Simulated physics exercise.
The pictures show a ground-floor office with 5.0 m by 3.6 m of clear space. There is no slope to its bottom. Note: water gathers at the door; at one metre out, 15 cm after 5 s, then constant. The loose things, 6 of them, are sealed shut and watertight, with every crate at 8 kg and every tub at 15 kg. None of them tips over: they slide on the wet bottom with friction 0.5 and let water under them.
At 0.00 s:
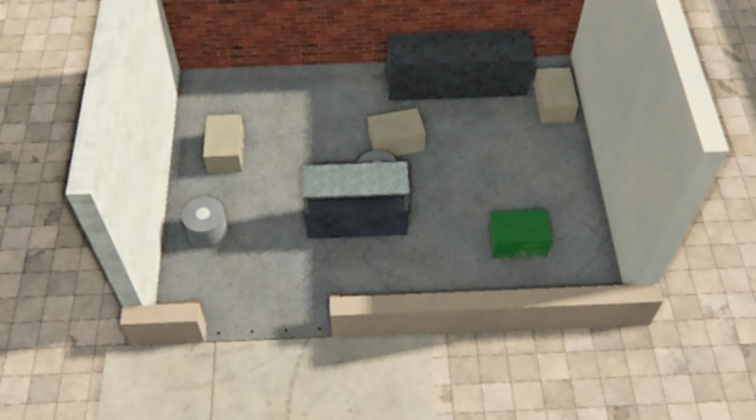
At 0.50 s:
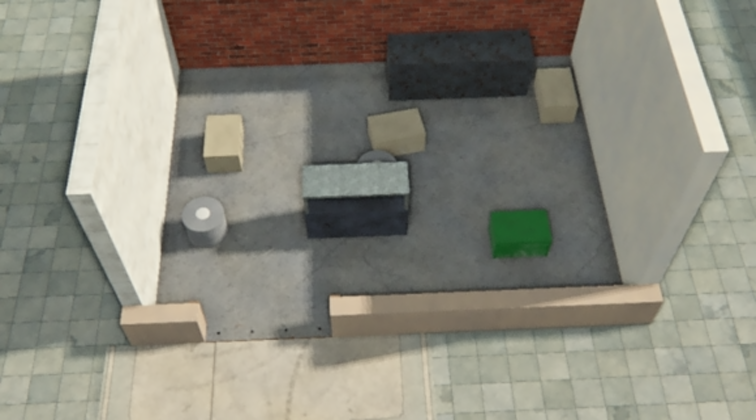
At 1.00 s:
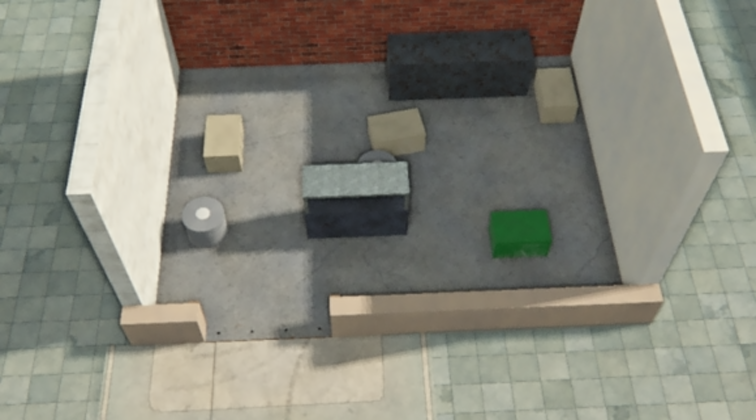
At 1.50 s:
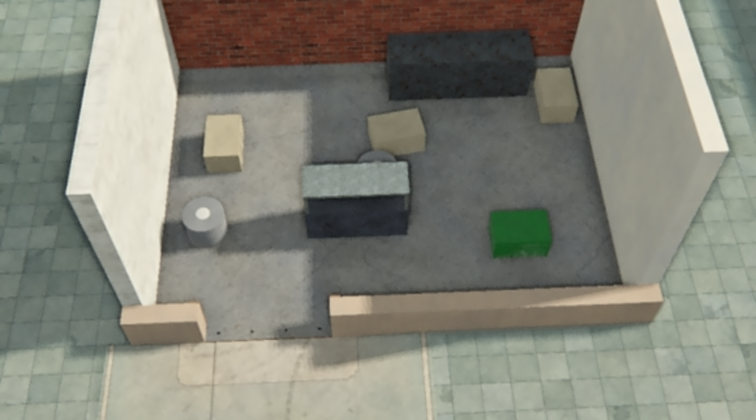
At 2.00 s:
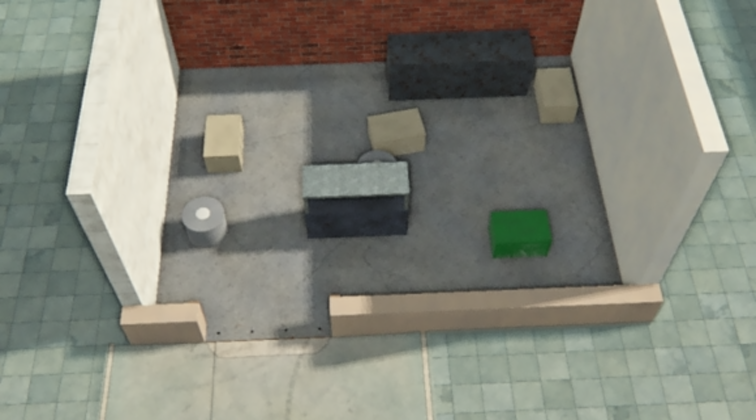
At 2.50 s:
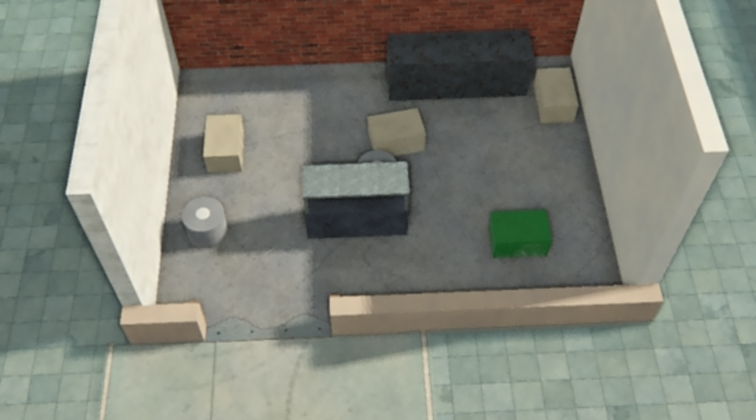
To begin with, a walled room open at the front holds a green crate, pale boxes, a round tub and dark furniture, with dry paving outside. The paving then turns from tan to bluish green, and faint curved lines appear at the doorway, while nothing inside moves.
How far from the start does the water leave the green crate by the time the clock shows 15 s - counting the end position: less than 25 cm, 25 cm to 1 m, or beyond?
It is displaced moderately.
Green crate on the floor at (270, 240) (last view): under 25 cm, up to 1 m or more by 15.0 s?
In that run it wanders far off.
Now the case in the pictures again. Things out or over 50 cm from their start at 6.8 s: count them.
The number by then is 0.
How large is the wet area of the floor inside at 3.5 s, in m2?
Roughly 1.0 m2.
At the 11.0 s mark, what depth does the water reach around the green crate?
Roughly 2 cm.
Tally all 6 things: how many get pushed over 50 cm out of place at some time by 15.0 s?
Total: 4.
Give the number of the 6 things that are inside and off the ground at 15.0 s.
Tally: 5 of them.
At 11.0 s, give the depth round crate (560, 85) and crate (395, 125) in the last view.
Around 3 cm and 3 cm.
After 3.5 s the green crate is near (521, 226), 0.0 m from its start, aground; 0 afloat.
After 6.8 s the green crate is near (521, 226), 0.0 m from its start, aground; 0 afloat.
After 11.0 s the green crate is near (521, 226), 0.0 m from its start, aground; 1 afloat.
After 15.0 s the green crate is near (575, 247), 0.6 m from its start, afloat; 5 afloat.
